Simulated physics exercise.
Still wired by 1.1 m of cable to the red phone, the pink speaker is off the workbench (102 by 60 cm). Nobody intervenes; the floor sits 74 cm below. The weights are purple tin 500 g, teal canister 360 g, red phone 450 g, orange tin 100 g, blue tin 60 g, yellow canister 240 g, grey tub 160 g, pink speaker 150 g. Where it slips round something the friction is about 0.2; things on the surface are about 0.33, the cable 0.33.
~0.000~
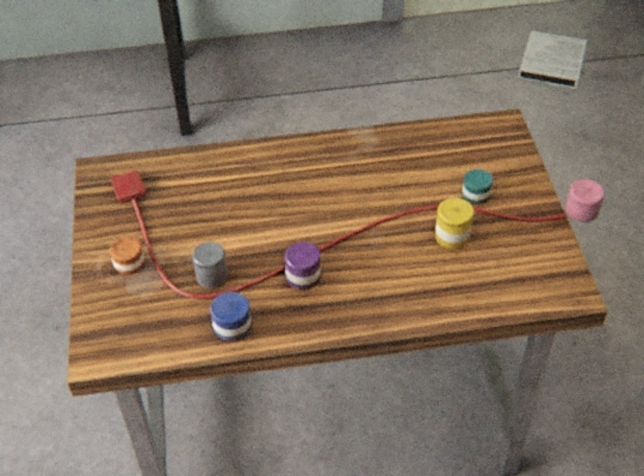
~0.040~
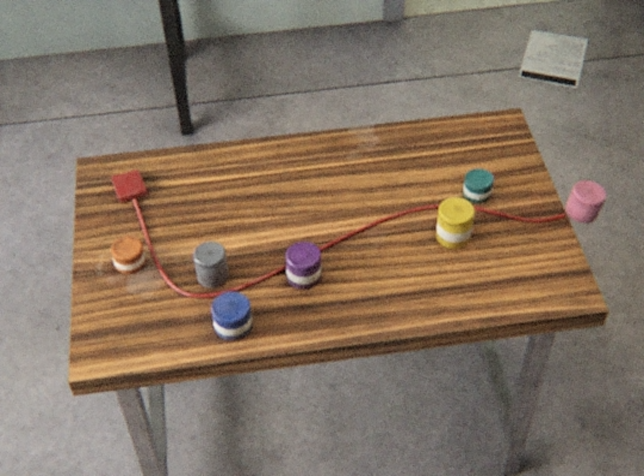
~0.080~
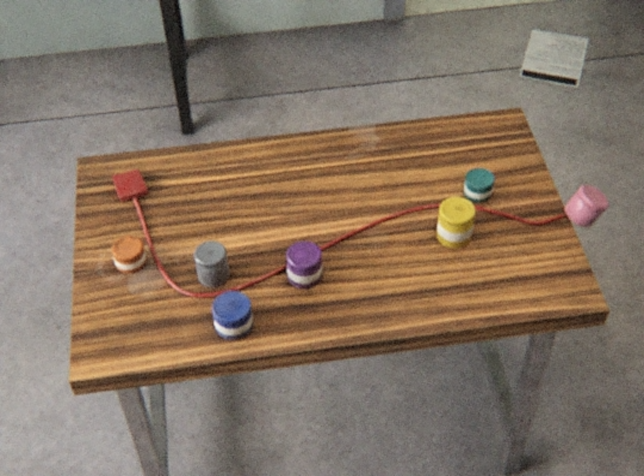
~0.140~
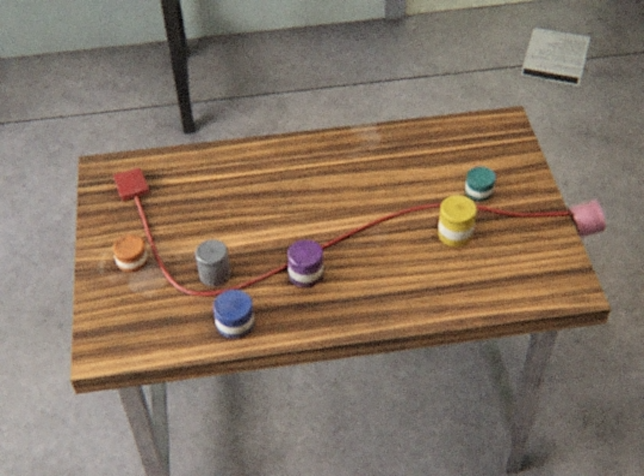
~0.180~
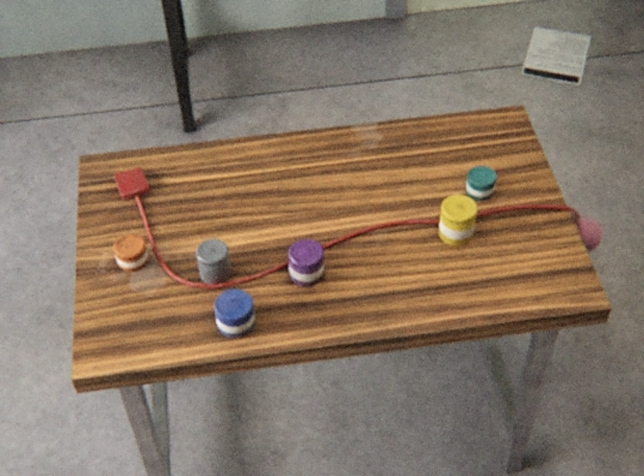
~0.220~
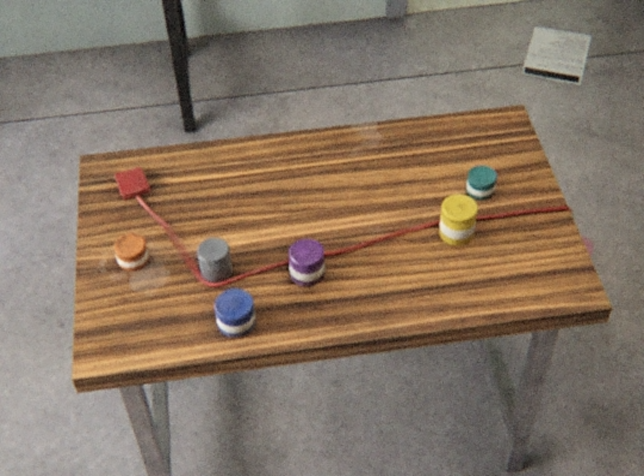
A pink object drops past the table's right edge, pulling the red cord taut.
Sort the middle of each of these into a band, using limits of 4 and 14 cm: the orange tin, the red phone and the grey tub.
Sorted: The orange tin below 4 cm; the red phone below 4 cm; the grey tub above 14 cm.
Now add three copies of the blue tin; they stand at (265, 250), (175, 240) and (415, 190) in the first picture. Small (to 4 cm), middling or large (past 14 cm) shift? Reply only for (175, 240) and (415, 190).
Taking them in turn, the first shows a medium amount of movement and the second shows only a little movement.
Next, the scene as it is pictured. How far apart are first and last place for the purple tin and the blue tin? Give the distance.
For the purple tin it's 0 cm, while the blue tin comes to 0 cm.
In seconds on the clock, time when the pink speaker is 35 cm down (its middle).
Never.
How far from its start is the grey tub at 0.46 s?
Approx. shift - grey tub 10 cm.
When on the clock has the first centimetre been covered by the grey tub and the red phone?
Grey tub 0.24 s, red phone never.
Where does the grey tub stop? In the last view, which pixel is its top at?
The top finishes roughly at pixel (248, 183) of the last view.
By 0.5 s, the cable's tail end at (139, 197); grey tub 12 cm off its start, pink speaker over the edge.
By 0.7 s, the cable's tail end at (142, 197); grey tub 18 cm off its start, pink speaker over the edge.
By 1.0 s, the cable's tail end at (144, 196); grey tub 19 cm off its start at (248, 183), pink speaker over the edge.
By 1.2 s, the cable's tail end at (144, 196); grey tub 19 cm off its start, pink speaker over the edge.
By 2.4 s, the cable's tail end at (144, 196); grey tub 19 cm off its start at (248, 183), red phone 1 cm off its start at (135, 181), orange tin 0 cm off its start at (130, 244), pink speaker over the edge.
